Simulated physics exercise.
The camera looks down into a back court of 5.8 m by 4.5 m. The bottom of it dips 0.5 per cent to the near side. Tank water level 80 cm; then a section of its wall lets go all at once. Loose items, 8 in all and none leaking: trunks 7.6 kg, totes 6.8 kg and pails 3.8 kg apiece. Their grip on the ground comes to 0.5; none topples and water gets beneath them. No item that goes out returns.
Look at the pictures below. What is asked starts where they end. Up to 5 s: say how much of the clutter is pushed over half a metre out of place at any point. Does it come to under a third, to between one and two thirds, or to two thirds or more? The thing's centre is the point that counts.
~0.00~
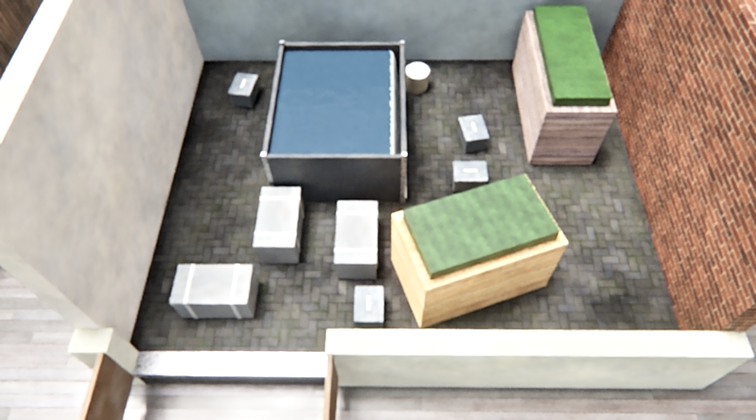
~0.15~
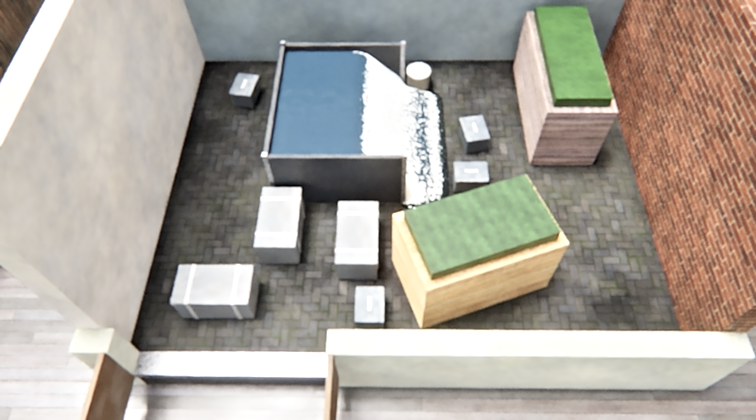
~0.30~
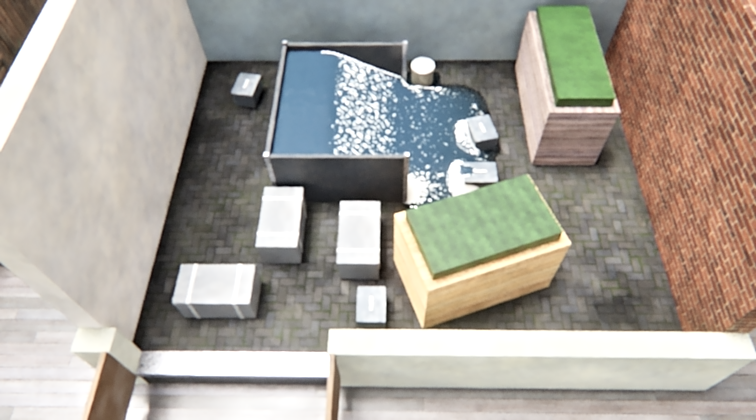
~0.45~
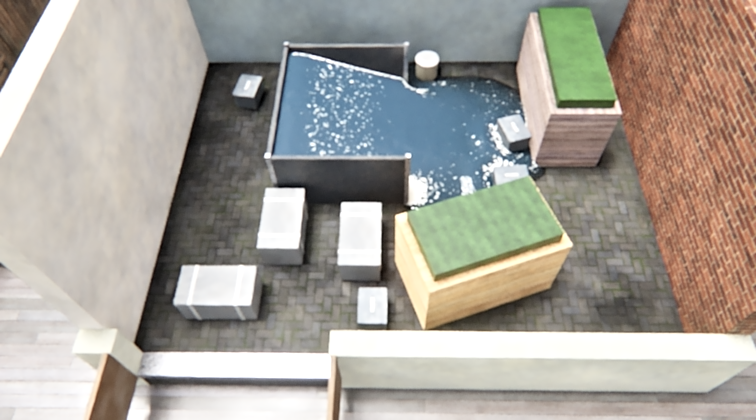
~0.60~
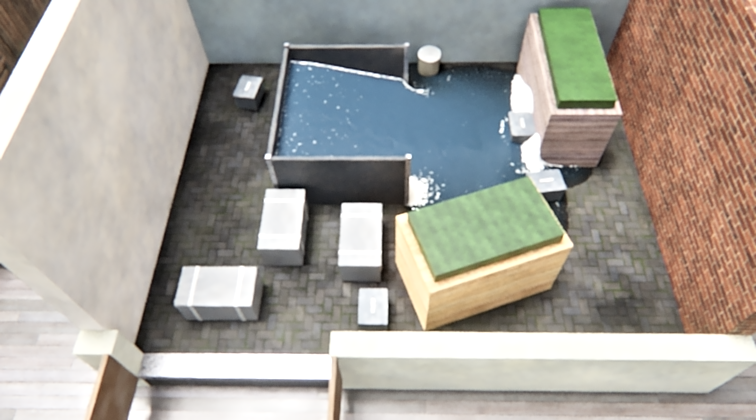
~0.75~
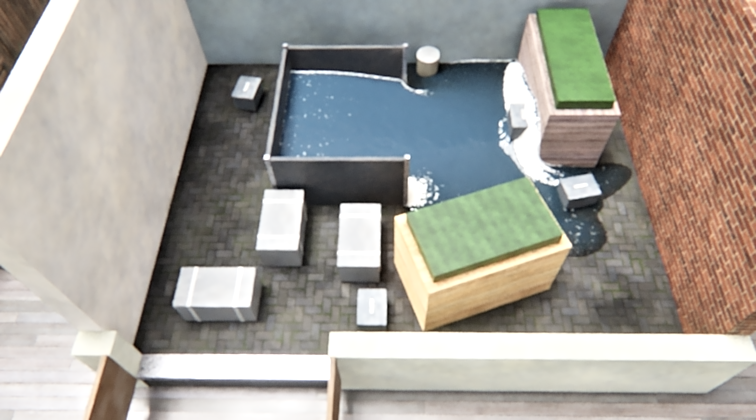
By the time shown, two thirds or over will have gone that far.
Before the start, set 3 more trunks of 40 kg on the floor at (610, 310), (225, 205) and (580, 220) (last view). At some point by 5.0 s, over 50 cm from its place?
Taking them one by one: It goes beyond, then it stays within, then it goes beyond.
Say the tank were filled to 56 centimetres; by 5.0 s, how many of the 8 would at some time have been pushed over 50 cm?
Then 5 of them.
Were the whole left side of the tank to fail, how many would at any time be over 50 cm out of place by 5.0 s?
That would give 4.
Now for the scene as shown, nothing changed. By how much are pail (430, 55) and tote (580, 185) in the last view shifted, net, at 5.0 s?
200 cm and 200 cm.
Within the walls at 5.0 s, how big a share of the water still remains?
98 % or so.
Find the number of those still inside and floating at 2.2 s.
Of them, 2.
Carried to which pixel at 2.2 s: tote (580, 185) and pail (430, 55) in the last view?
They should sit about (681, 292) and (325, 69) in the last view.
After 1.1 s 2 of 8 are over 50 cm from their spots; 2 afloat.
After 2.2 s 3 of 8 are over 50 cm from their spots; 2 afloat.
After 3.5 s 4 of 8 are over 50 cm from their spots; 3 afloat.
After 5.0 s 7 of 8 are over 50 cm from their spots, and 7 have been at some point; 7 afloat.
